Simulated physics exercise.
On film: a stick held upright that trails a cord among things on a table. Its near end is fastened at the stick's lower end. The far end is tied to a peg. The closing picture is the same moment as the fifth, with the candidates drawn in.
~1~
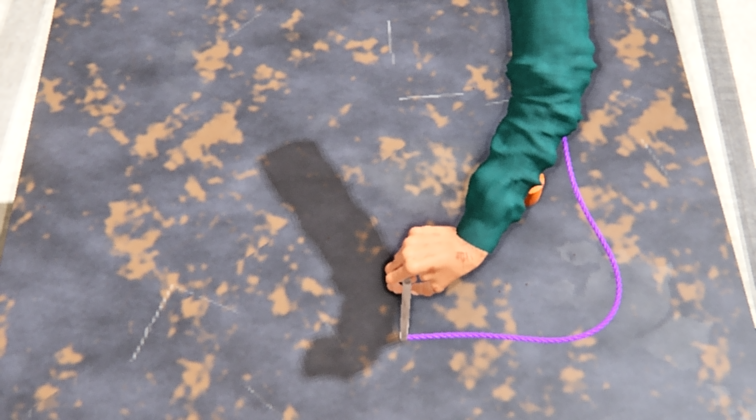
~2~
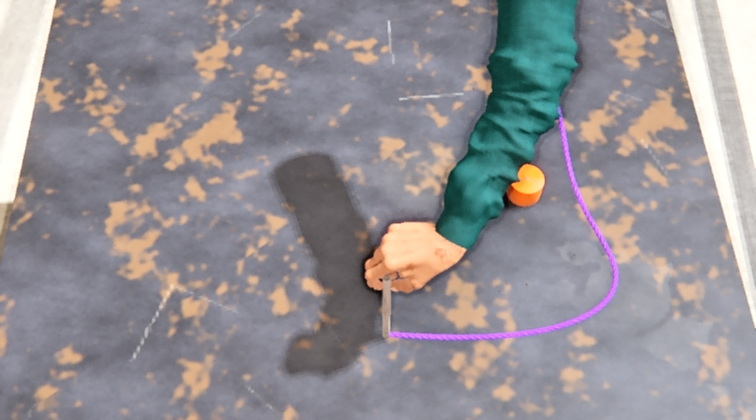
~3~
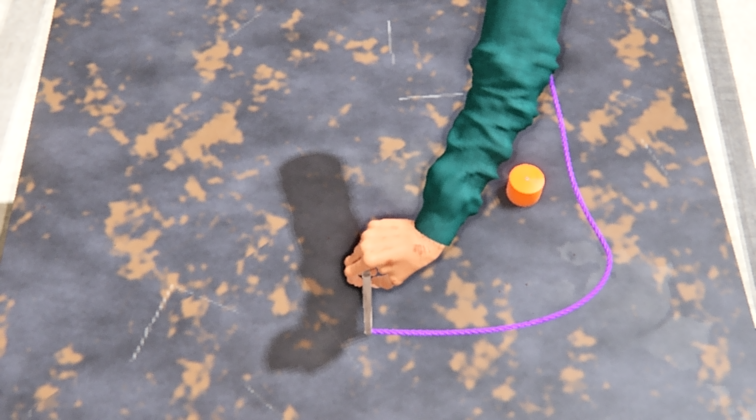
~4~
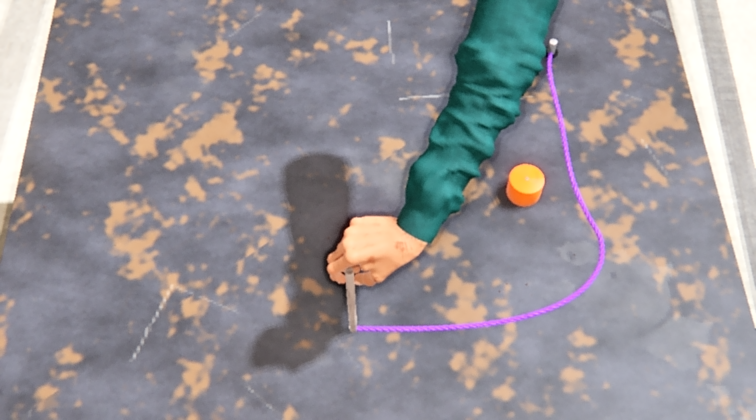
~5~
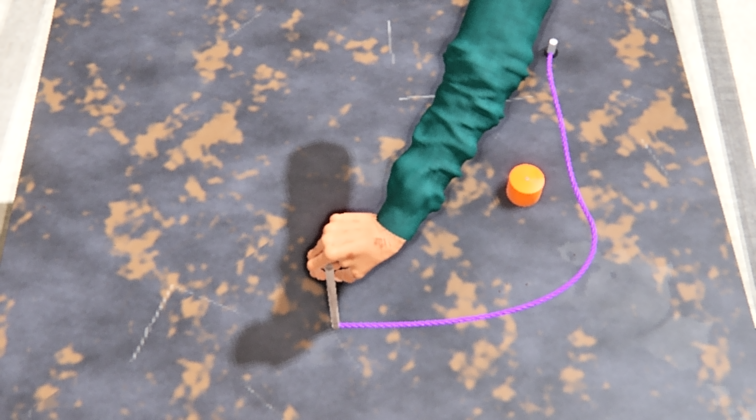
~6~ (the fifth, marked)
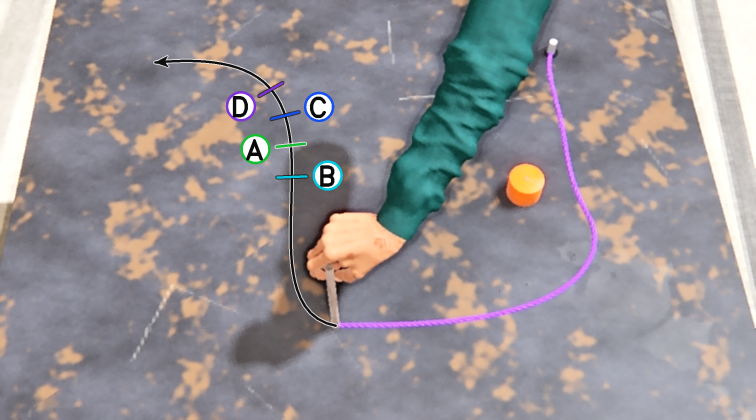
A hand in a green sleeve moving an upright stick leftward, trailing a purple cord and uncovering an orange pot, then a peg.
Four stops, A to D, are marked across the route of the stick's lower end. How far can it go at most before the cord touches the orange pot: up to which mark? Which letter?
It can go as far as C.
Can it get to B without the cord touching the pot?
For that mark, yes.
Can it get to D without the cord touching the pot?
No.
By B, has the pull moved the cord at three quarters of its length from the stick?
No.
On the copy, A at (291, 145); B at (292, 177); C at (285, 116); D at (271, 89); the route from (336, 326) via (291, 145) to (155, 63).
On C. First, foot of the stick (291, 256), middle of the cord (549, 250).
Then, foot of the stick (292, 178), middle of the cord (532, 242).
Finally, foot of the stick (285, 116), middle of the cord (504, 222); nothing has been touched.
By contrast, A is safe but short; B is safe but short; D brings the cord against the pot.
